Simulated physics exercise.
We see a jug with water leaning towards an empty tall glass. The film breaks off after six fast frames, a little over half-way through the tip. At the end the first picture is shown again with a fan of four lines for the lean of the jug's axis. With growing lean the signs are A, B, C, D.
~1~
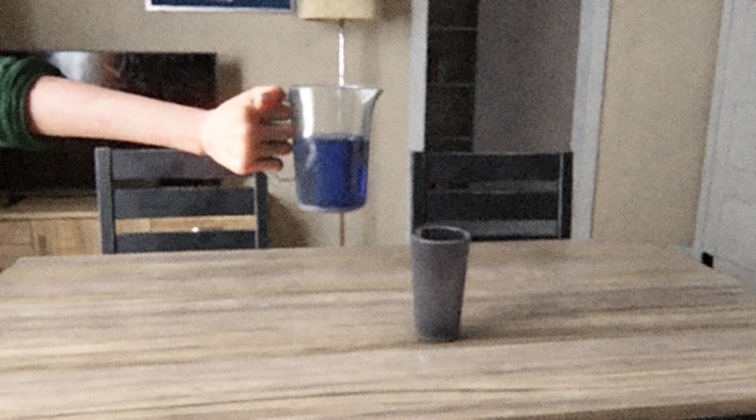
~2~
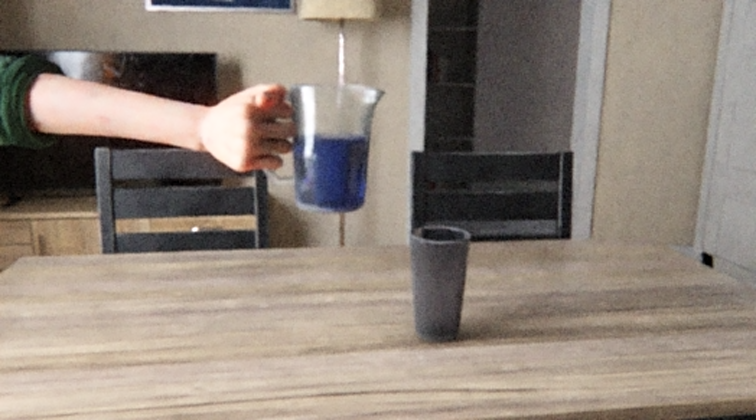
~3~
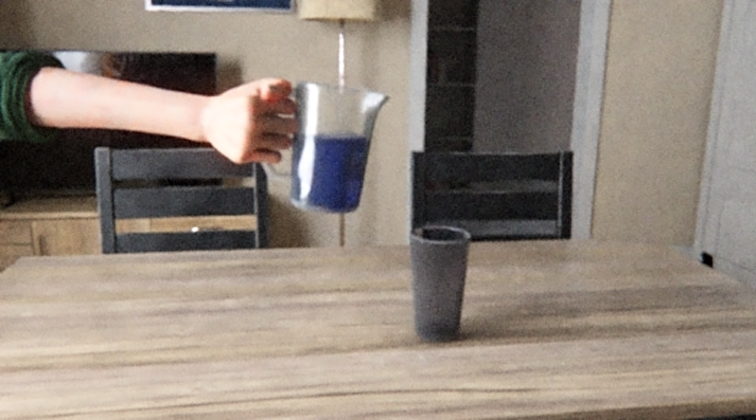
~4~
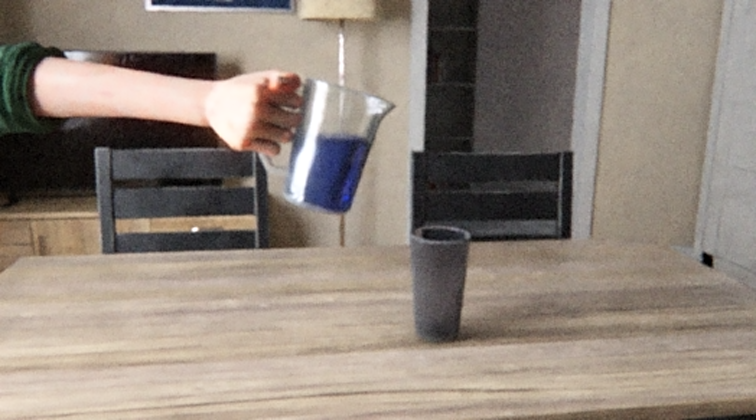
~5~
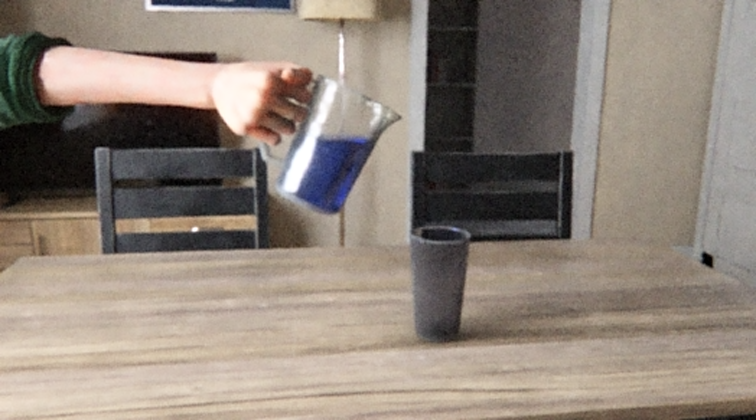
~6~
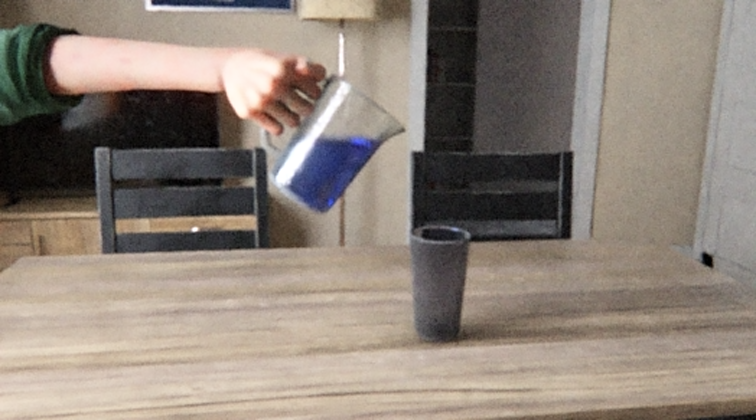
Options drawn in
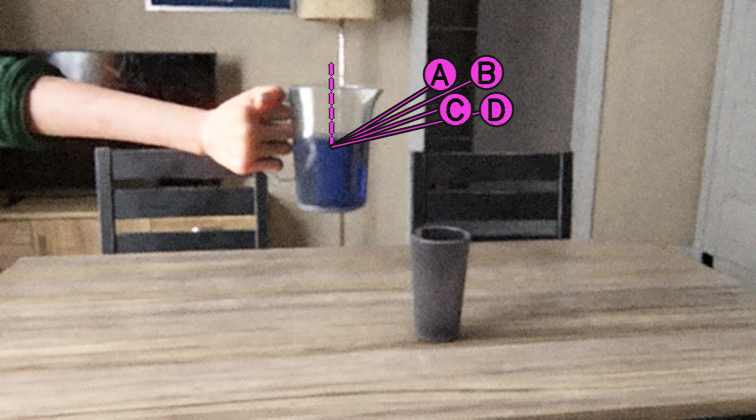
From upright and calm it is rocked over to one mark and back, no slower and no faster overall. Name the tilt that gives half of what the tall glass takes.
It is D.
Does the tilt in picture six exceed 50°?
No.
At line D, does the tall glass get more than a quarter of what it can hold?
Yes, it does.
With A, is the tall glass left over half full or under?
Under.
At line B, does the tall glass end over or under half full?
Under.
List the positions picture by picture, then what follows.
The first picture shows upright, lip at (382, 90); rim of the tall glass round (440, 234); nothing has left yet.
The second picture shows upright, lip at (384, 91); nothing has left yet.
The third picture shows tipped about 7°, lip at (388, 96); nothing has left yet.
The fourth picture shows tipped about 15°, lip at (395, 105); nothing has left yet.
The fifth picture shows tipped about 25°, lip at (400, 117); nothing has left yet.
The sixth picture shows tipped about 36°, lip at (404, 130); nothing has left yet.
On the marked copy, A at (427, 88); B at (471, 80); C at (437, 110); D at (480, 112).
Choosing A, the tall glass ends with about 11 % of what it can hold.
Choosing B, the tall glass ends with about 21 % of what it can hold.
Choosing C, the tall glass ends with about 36 % of what it can hold.
Choosing D, the tall glass ends with about 52 % of what it can hold.
